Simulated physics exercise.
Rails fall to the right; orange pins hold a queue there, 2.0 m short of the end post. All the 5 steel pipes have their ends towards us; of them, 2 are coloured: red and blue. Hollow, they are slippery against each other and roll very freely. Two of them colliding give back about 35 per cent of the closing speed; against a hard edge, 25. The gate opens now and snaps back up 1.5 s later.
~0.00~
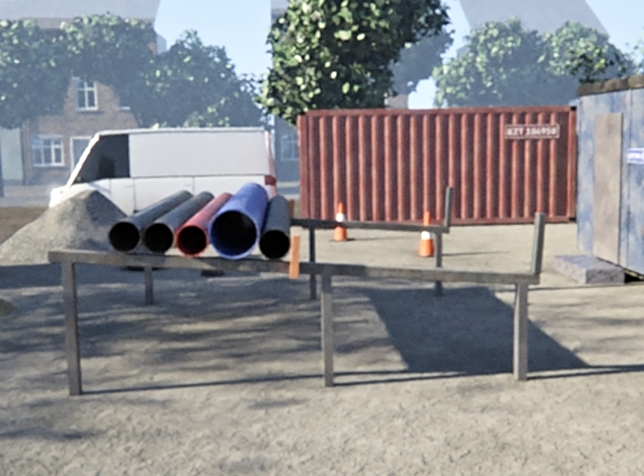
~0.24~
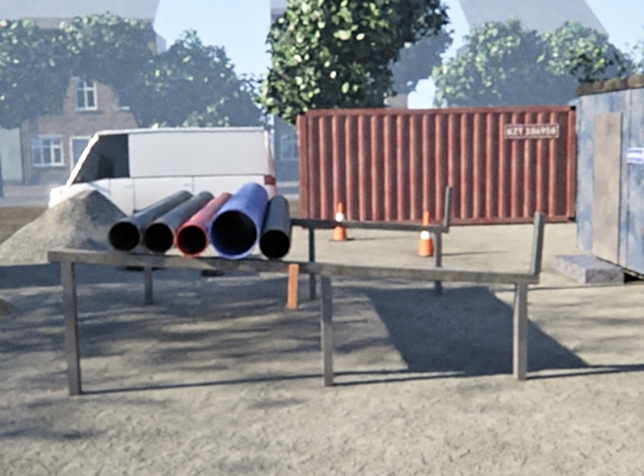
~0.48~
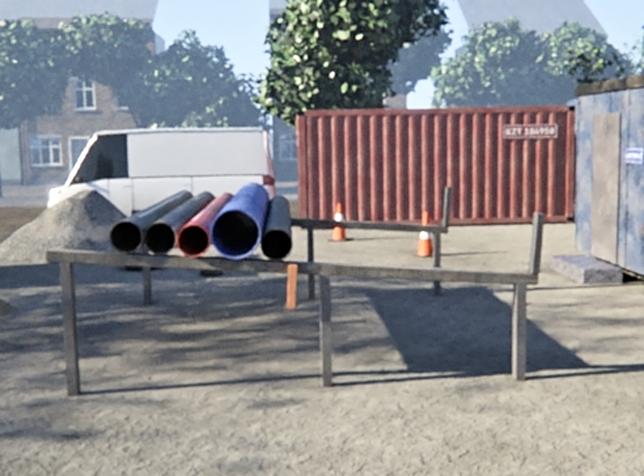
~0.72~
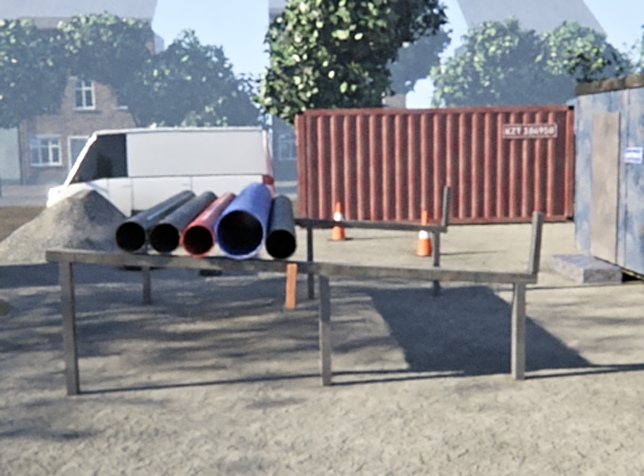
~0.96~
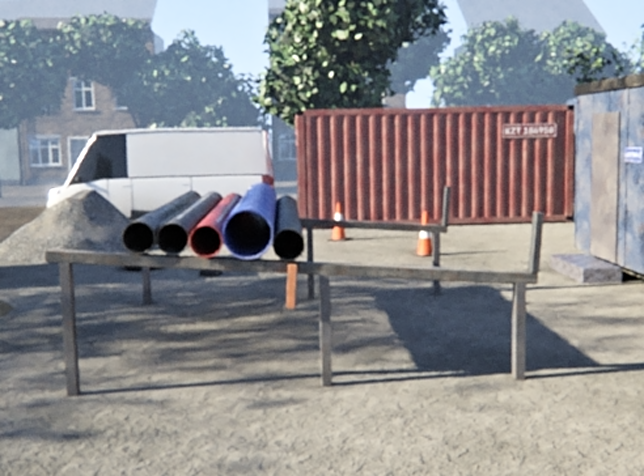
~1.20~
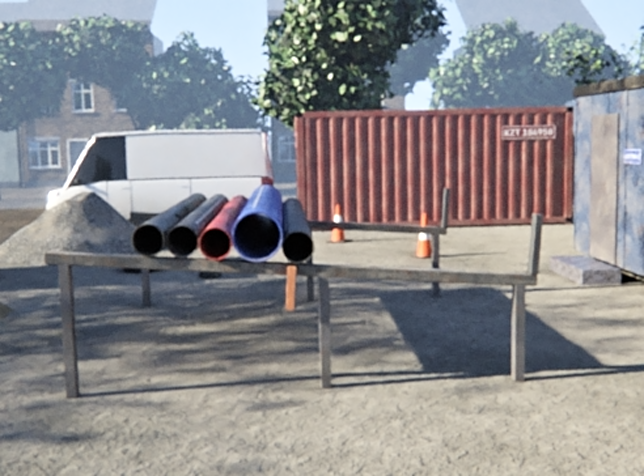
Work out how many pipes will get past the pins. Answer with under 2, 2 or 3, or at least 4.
I would say 2 or 3.
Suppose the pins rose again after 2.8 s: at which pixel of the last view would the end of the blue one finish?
Near pixel (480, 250).
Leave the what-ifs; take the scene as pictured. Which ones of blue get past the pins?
Blue escapes.
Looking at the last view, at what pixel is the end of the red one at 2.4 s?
(272, 246), roughly.
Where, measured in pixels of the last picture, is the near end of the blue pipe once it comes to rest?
I'd say somewhere close to (477, 247).
After 1.7 s, red is on the rails, 40 cm above the pins, rolling right; blue is in the air, 15 cm above the pins; 1 below the pins.
After 2.4 s, red is on the rails, 15 cm above the pins; blue is on the rails, 5 cm below the pins, rolling right; 2 below the pins.
At rest (4.5 s), red is on the rails, 15 cm above the pins; blue is on the rails, 145 cm below the pins; 2 below the pins.
